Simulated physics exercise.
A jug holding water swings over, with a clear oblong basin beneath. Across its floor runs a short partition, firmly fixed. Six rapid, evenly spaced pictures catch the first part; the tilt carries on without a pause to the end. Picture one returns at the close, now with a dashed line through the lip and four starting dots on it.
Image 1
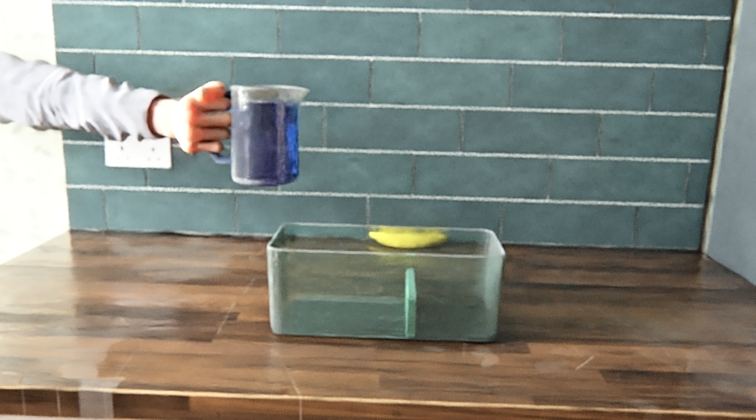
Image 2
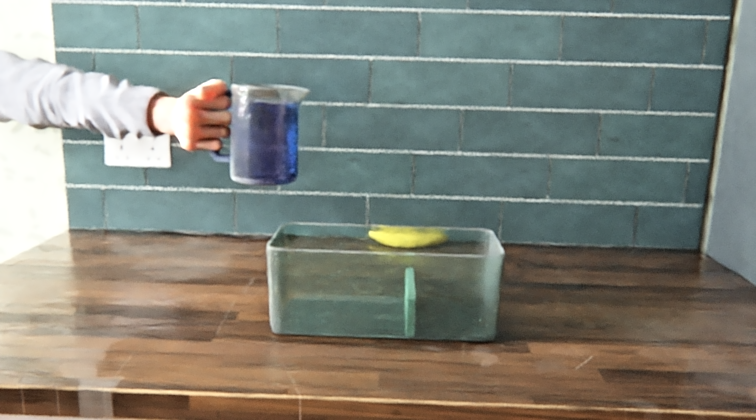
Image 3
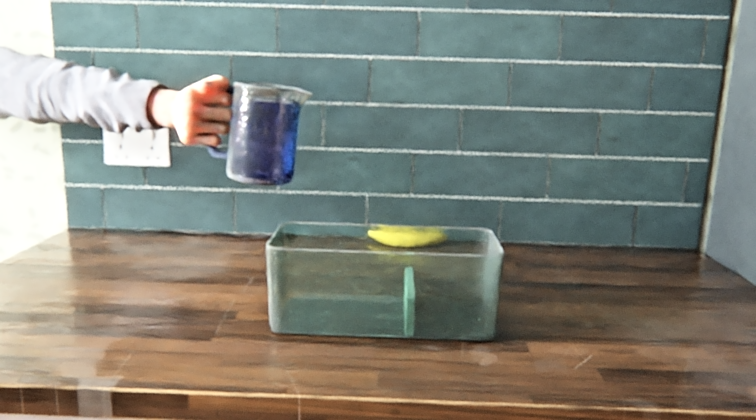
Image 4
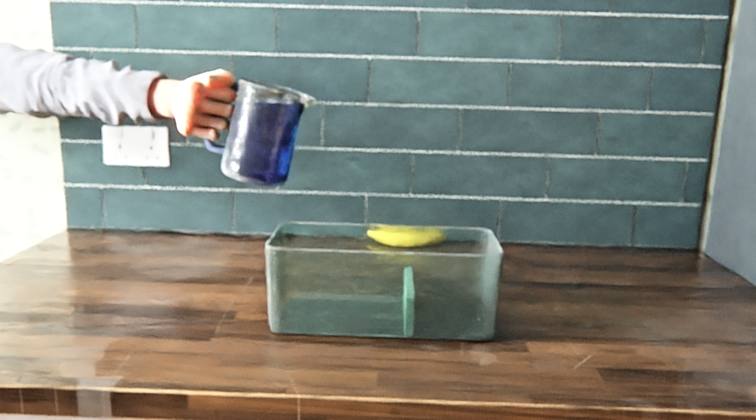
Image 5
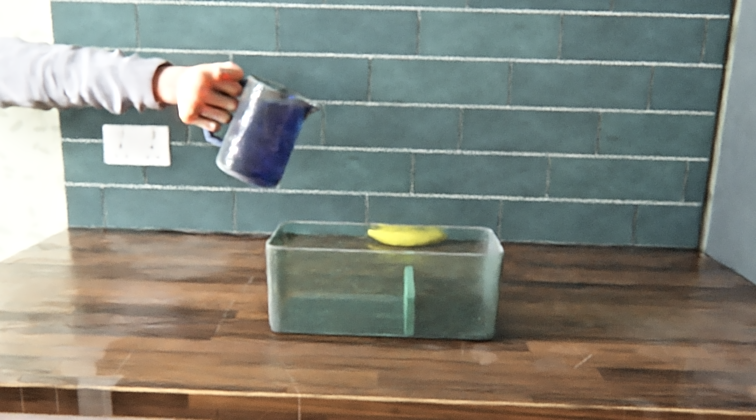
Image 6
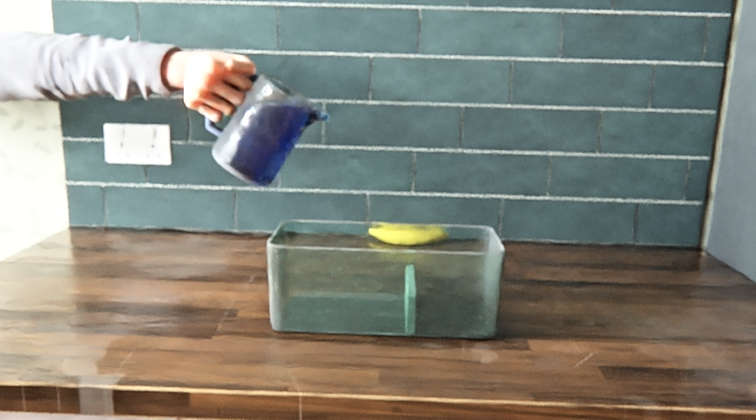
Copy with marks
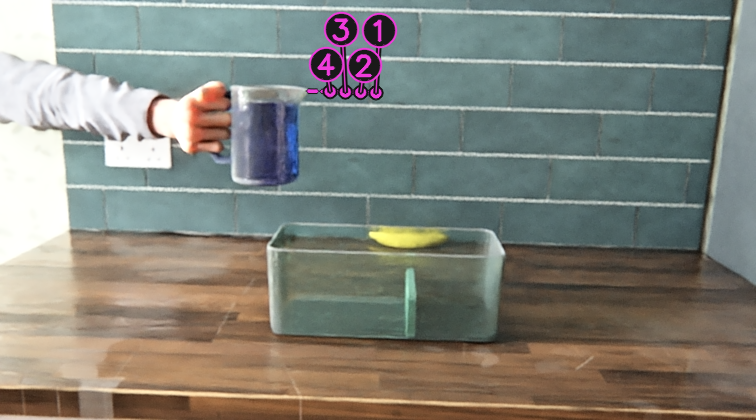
Hand tilting a jug of blue liquid rightward above a clear basin with a low partition, liquid just reaching the lip.
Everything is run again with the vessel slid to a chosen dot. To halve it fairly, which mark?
2 beats the others.
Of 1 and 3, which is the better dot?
The answer is 1.
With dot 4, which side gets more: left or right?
More ends on the left.
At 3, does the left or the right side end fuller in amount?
The left side.
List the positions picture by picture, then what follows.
Upright, lip at (308, 91); basin from (271, 331) to (497, 340); top of the wall at (411, 282); nothing has left yet, in the first frame.
Upright, lip at (309, 91); nothing has left yet, in the second frame.
Tipped about 6°, lip at (311, 94); nothing has left yet, in the third frame.
Tipped about 12°, lip at (315, 100); nothing has left yet, in the fourth frame.
Tipped about 22°, lip at (320, 108); nothing has left yet, in the fifth frame.
Tipped about 33°, lip at (324, 118); water is over the lip, down to (324, 118), in the sixth frame.
On the marked copy, 1 at (375, 92); 2 at (360, 92); 3 at (345, 92); 4 at (330, 91).
With 1, about 26 % ends left of the wall and 73 % right of it.
With 2, about 49 % ends left of the wall and 50 % right of it.
With 3, about 82 % ends left of the wall and 14 % right of it; 4 % is lost outside.
With 4, about 95 % ends left of the wall and 2 % right of it; 3 % is lost outside.
